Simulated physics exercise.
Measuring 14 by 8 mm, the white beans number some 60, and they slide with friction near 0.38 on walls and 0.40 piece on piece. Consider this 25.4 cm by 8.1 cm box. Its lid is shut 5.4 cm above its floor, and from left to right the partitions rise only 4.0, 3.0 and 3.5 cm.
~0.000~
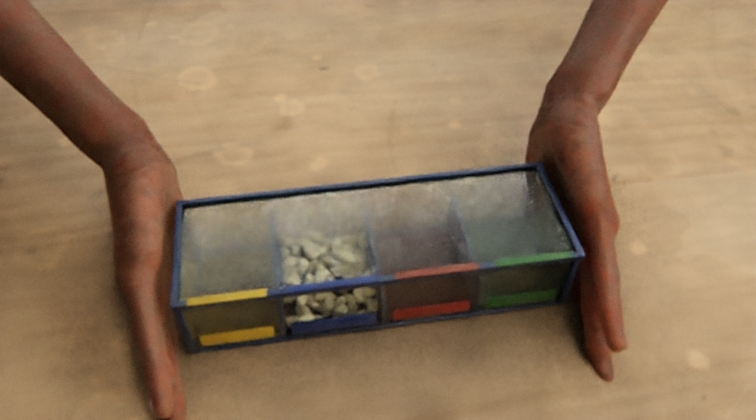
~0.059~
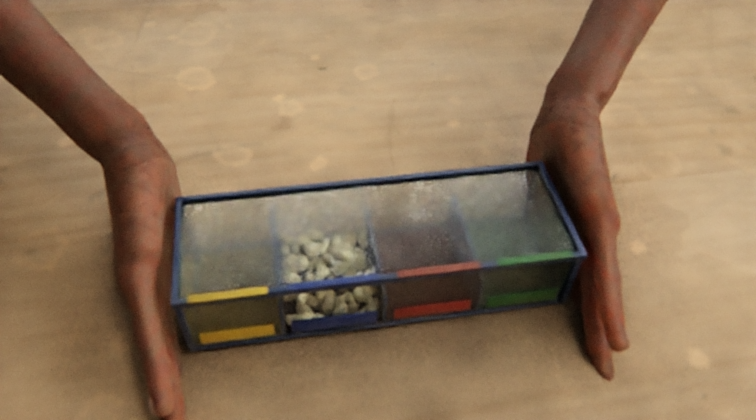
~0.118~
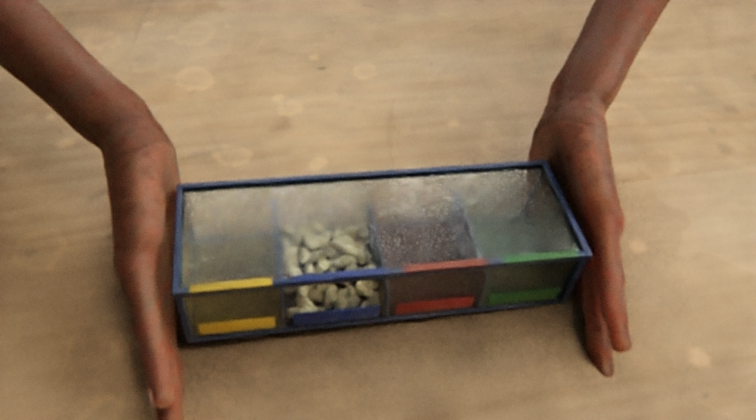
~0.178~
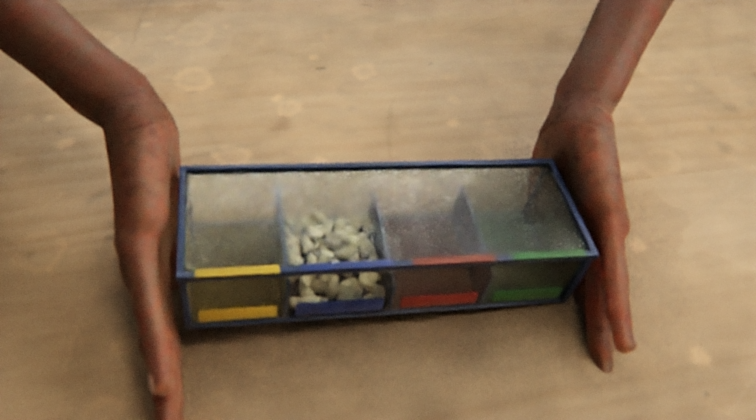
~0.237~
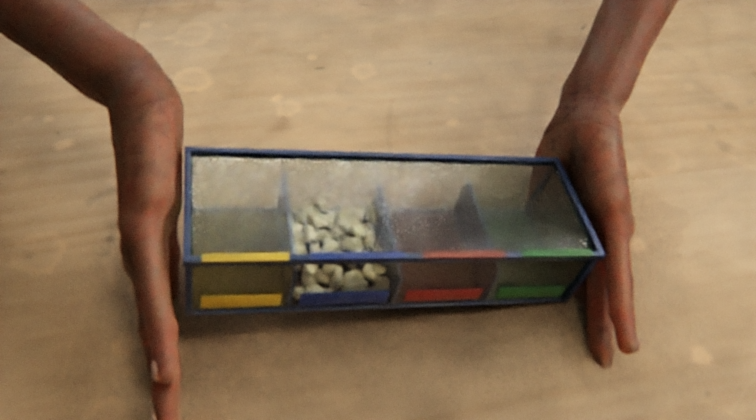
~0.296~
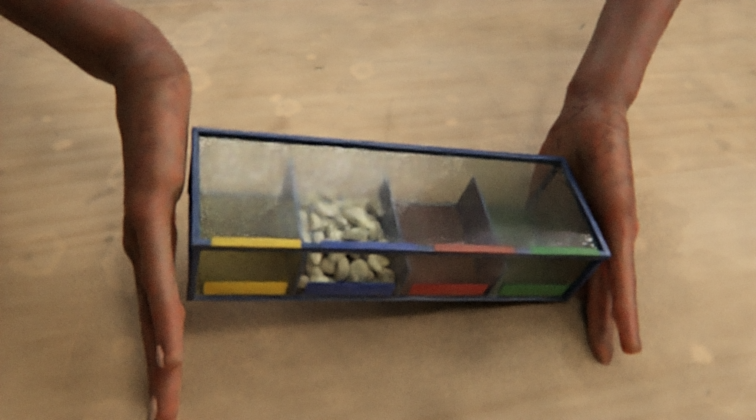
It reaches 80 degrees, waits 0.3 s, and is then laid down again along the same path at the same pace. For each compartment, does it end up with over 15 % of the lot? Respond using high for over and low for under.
Red compartment low, blue compartment high, green compartment high, yellow compartment low.
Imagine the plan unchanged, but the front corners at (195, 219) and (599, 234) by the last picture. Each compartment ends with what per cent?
Red = 10 %, blue = 65 %, green = 25 %, yellow = 0 %.
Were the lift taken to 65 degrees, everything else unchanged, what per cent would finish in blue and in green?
Shares: Blue 95, green 0, in per cent.
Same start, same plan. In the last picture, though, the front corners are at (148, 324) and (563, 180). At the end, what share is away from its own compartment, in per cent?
Then about 10 per cent.
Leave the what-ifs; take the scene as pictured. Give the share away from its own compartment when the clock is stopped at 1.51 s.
About 20 percent.
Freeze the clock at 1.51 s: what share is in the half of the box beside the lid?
Roughly 20 per cent.
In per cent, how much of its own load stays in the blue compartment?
Share retained: Approx. 80 %.
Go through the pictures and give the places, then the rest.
The first picture shows box tilt 0 degrees, front corners at (178, 304) and (576, 254); blue 100 %.
The second picture shows box tilt 1 degrees, front corners at (179, 301) and (578, 253).
The third picture shows box tilt 4 degrees, front corners at (180, 290) and (583, 253), lowest corner right front.
The fourth picture shows box tilt 8 degrees, front corners at (184, 274) and (590, 253), lowest corner right front.
The fifth picture shows box tilt 12 degrees, front corners at (191, 258) and (596, 253), lowest corner right front.
The sixth picture shows box tilt 15 degrees, front corners at (200, 242) and (602, 253), lowest corner right front; blue 100 %. Its pace works out near 65 degrees a second.
After 1.51 s, tilt 80 degrees; red 10 %, blue 80 %, green 10 %.
After 2.32 s, tilt 40 degrees; red 5 %, blue 75 %, green 20 %.
After 3.15 s, tilt 0 degrees; red 5 %, blue 75 %, green 20 %.
By 3.7 s all is still; red 5 %, blue 75 %, green 20 %, yellow 0 %.
